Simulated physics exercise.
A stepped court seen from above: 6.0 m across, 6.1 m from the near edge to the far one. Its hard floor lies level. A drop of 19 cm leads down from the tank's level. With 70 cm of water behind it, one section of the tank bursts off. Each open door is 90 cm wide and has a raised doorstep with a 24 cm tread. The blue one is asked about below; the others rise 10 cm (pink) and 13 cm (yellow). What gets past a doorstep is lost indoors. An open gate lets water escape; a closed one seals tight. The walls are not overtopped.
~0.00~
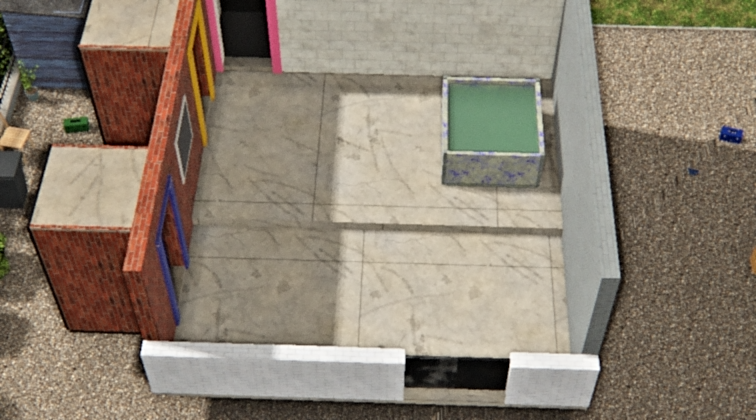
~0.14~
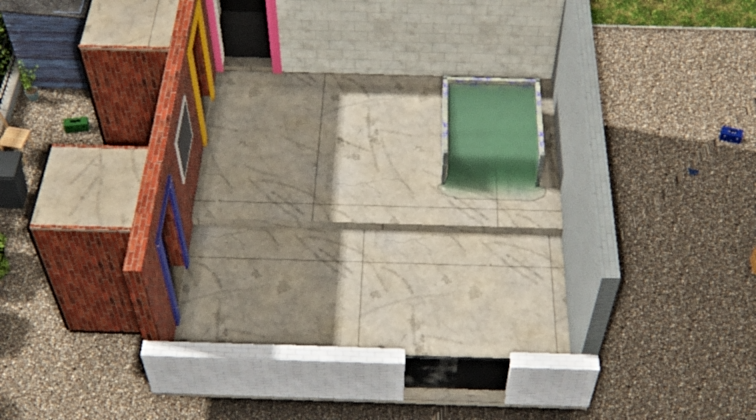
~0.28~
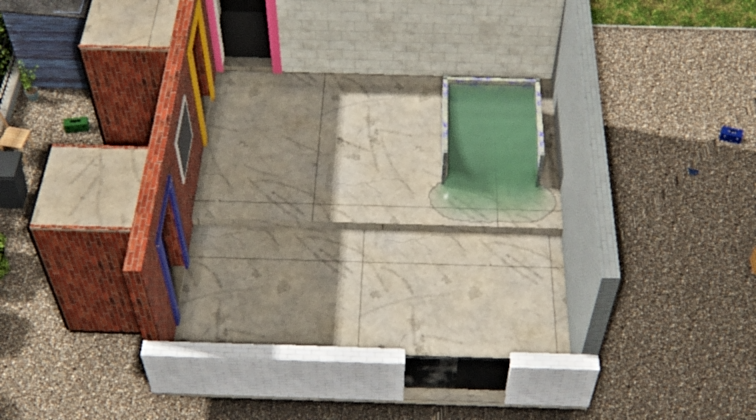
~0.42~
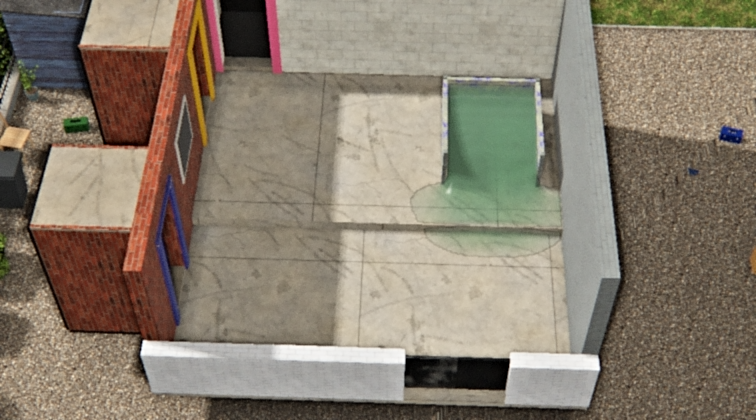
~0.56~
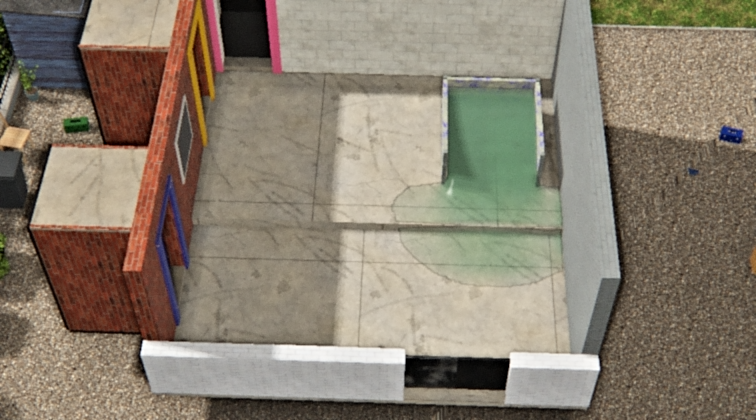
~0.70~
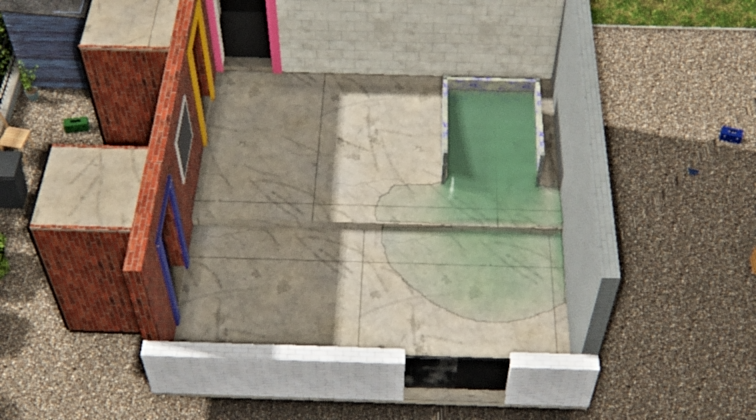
A square tank of green water stands at the upper right of a pale, stepped court, seen from high above by a still camera. Red brick with blue and yellow doorways lines the left, a pink doorway stands at the back, and grey and white walls close the other sides. The tank's near side bursts away, and water pours out, crosses the step and fans over the lower floor.
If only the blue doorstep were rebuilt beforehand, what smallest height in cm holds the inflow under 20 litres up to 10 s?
It would have to be roughly 14.5 cm high.
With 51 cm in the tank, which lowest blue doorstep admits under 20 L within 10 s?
Then roughly 9.5 cm.
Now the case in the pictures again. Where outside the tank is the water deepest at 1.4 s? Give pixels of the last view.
At about (546, 383).
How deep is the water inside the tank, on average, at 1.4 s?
Roughly 28 cm on average.
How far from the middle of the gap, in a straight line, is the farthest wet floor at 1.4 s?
Roughly 4.0 m.
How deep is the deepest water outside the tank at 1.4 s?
Up to some 42 cm.
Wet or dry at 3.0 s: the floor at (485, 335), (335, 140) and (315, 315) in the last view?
In that order: Wet, dry, under water.
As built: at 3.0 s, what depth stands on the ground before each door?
Depths in cm: Blue 0, pink 0, yellow 0.
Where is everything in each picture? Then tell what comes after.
The first frame shows the tank at (492, 119) is whole and still, 70 cm deep; the blue door at (173, 255) is dry.
In the second frame, water pours out at (492, 172) and has run 0.3 m, to (456, 195); about 6 cm deep outside, 70 cm at the back.
In the third frame, the front is at (452, 215), 0.7 m from the gap at (491, 175); 1.2 m2 of floor is wet, 70 cm left at the back.
In the fourth frame, the front is at (478, 252), 1.3 m from the gap at (491, 176); 2.5 m2 of floor is wet, 62 cm left at the back.
In the fifth frame, the gap is at (491, 176), the front 1.8 m out at (467, 280); the back of the tank holds 59 cm.
In the sixth frame, the gap is at (491, 176), the front 2.5 m out at (475, 315); the back of the tank holds 57 cm; the blue door at (173, 255), 5.3 m from the gap, is still 3.4 m from the nearest water.
After 1.4 s water covers 35 % of the floor, deepest (42 cm) near (546, 383); it has not reached the blue door.
After 3.0 s water covers 45 % of the floor, deepest (27 cm) near (542, 321); it has not reached the blue door.
After 10.0 s water covers 55 % of the floor, deepest (12 cm) near (192, 235); 10 cm at the blue door, 119 litres in over its 8 cm doorstep.
At the blue door as built, the water arrived by 3.5 s and peaked near 18 cm at 4.6 s.
Run again over the same 10 s with other heights there, 44 litres in over 12 cm, 9 litres over 16 cm. The limit of 20 litres is kept from about 14.5 cm up.
